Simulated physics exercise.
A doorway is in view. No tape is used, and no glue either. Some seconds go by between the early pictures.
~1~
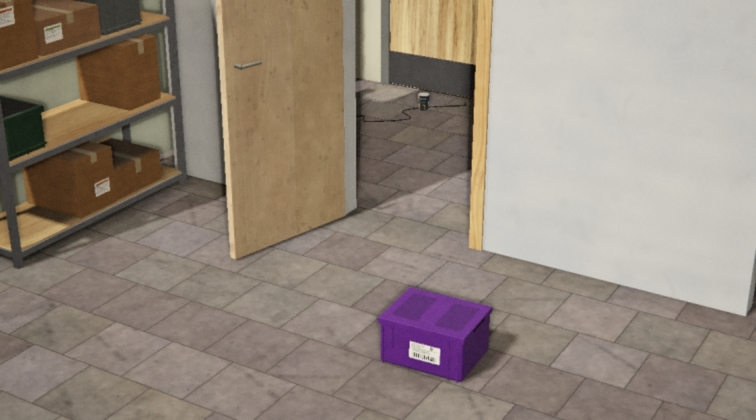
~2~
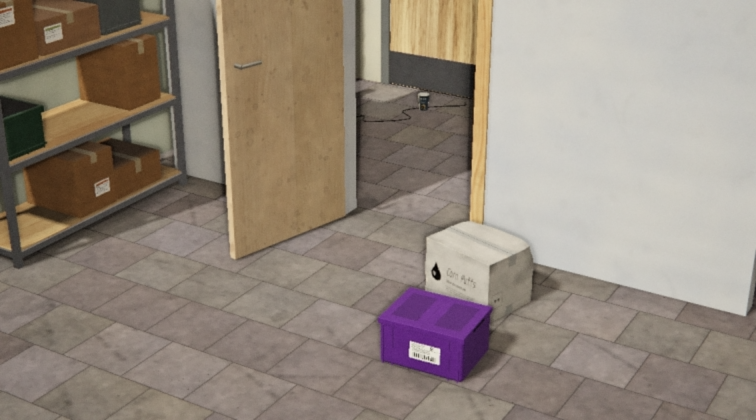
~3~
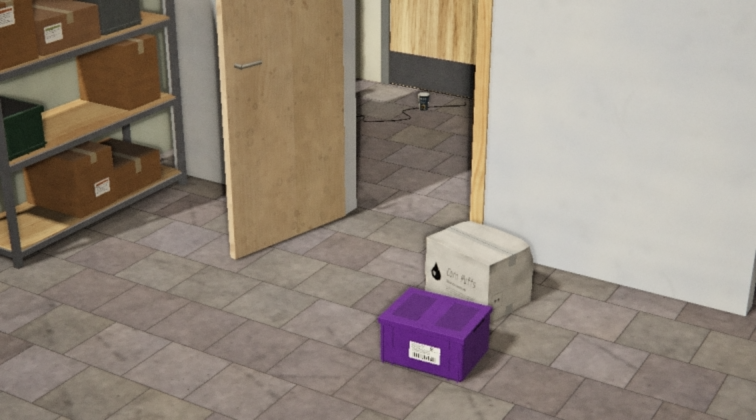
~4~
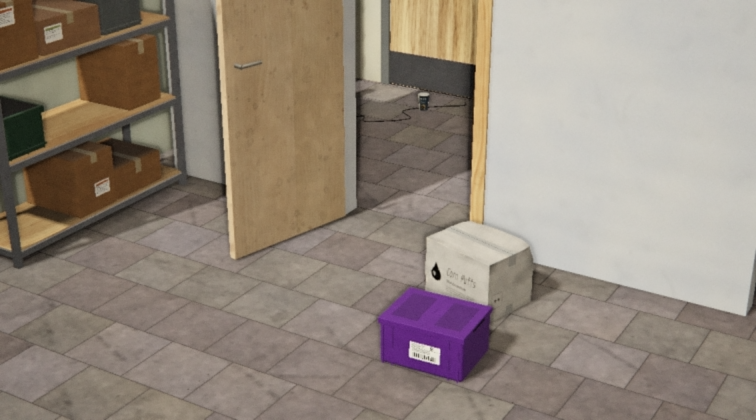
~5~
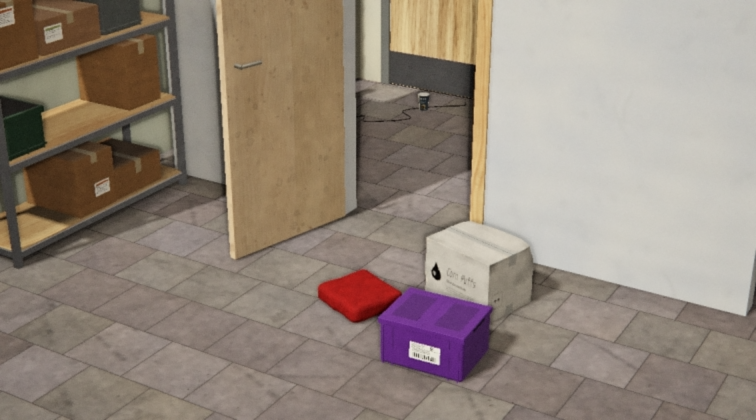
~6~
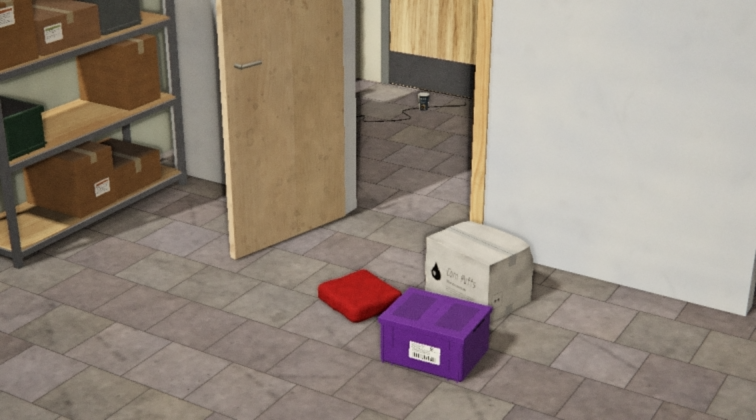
A white box appeared behind the purple tote on the floor near the wide-open door, and later a red cushion showed up to the tote's left, while everything else stayed still.
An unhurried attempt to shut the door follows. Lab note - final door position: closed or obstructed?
Final position: Closed.
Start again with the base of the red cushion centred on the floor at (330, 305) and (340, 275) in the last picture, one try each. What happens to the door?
1: Swings home; 2: Stays ajar.
Then, 0.60 s after the last picture, open by 89°.
Then, 1.20 s after the last picture, open by 61°.
Then, 1.70 s after the last picture, open by 38°.
Then, 2.20 s after the last picture, open by 14°.
At rest, open by 0°; all 3 in place. Seen from the same camera at the end, red cushion near (360, 296).
